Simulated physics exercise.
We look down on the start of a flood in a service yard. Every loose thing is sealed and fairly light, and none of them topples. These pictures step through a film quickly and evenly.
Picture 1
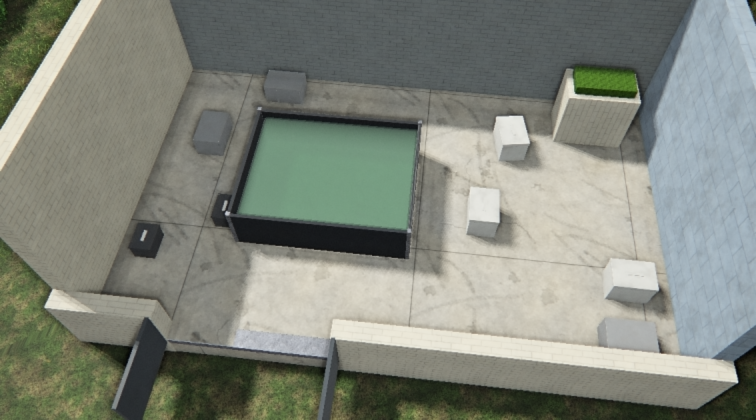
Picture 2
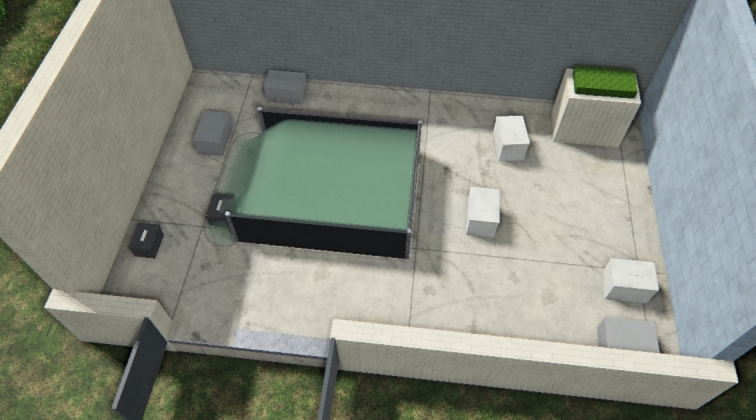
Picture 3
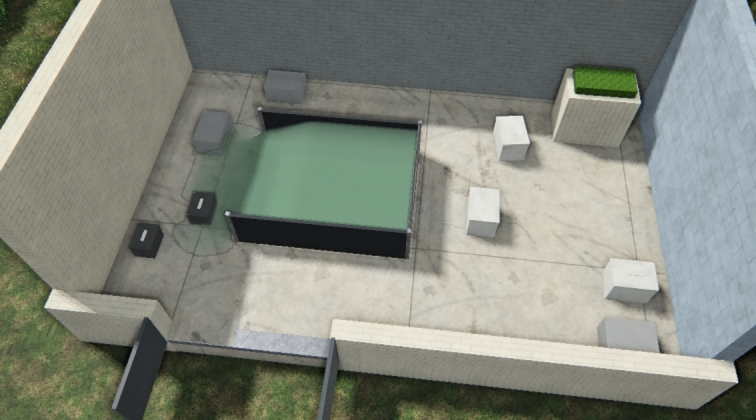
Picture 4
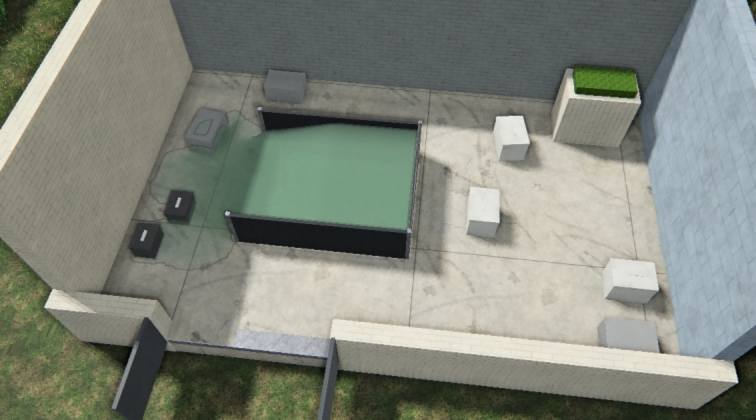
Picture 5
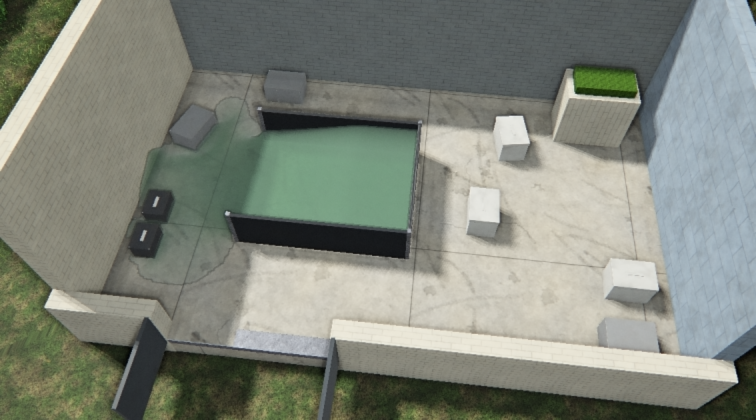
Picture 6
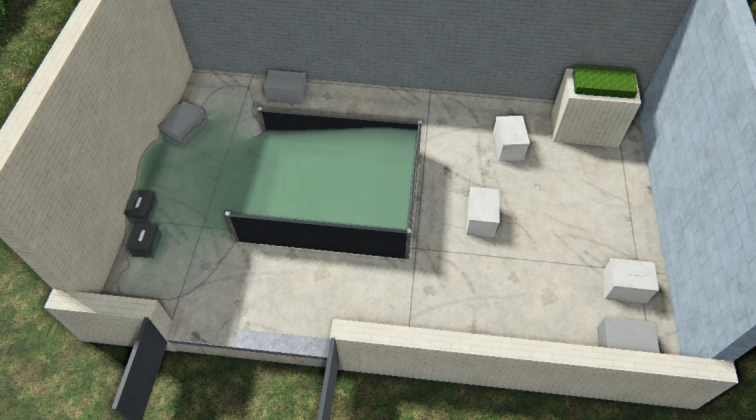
Green water spreads left from the open tank, pushing a dark box, then a grey one.
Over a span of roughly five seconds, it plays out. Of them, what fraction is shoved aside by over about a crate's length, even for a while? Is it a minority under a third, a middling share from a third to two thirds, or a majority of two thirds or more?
The things swept well aside make up a third to two thirds.
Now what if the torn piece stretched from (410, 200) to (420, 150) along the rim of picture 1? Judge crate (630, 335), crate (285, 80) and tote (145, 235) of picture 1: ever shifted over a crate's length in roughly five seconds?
Got that far, never got that far, never got that far.
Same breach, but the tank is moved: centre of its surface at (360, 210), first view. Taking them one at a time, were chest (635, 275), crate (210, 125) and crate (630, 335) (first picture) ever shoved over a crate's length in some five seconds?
Well, the first one didn't get far, the second got driven a long way, and the third didn't get far.
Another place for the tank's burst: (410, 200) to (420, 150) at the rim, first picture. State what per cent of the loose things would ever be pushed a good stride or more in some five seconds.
It comes to some 50 per cent.
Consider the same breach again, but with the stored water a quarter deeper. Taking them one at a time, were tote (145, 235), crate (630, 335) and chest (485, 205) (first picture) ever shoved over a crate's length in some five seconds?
Going through them, I'd say got there, then never got there, then never got there.
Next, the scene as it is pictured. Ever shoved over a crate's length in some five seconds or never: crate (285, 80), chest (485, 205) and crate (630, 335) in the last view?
Item one went the distance, item two stayed under the mark, item three stayed under the mark.
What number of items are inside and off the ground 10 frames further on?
It works out to 2.
A moment on, 2 of 8 are well off their spots; 1 afloat.
Next, 3 of 8 are well off their spots; 2 afloat.
Later, 4 of 8 are well off their spots; 0 afloat.
In the end, 4 of 8 are well off their spots, and 4 have been at some point; 1 afloat.
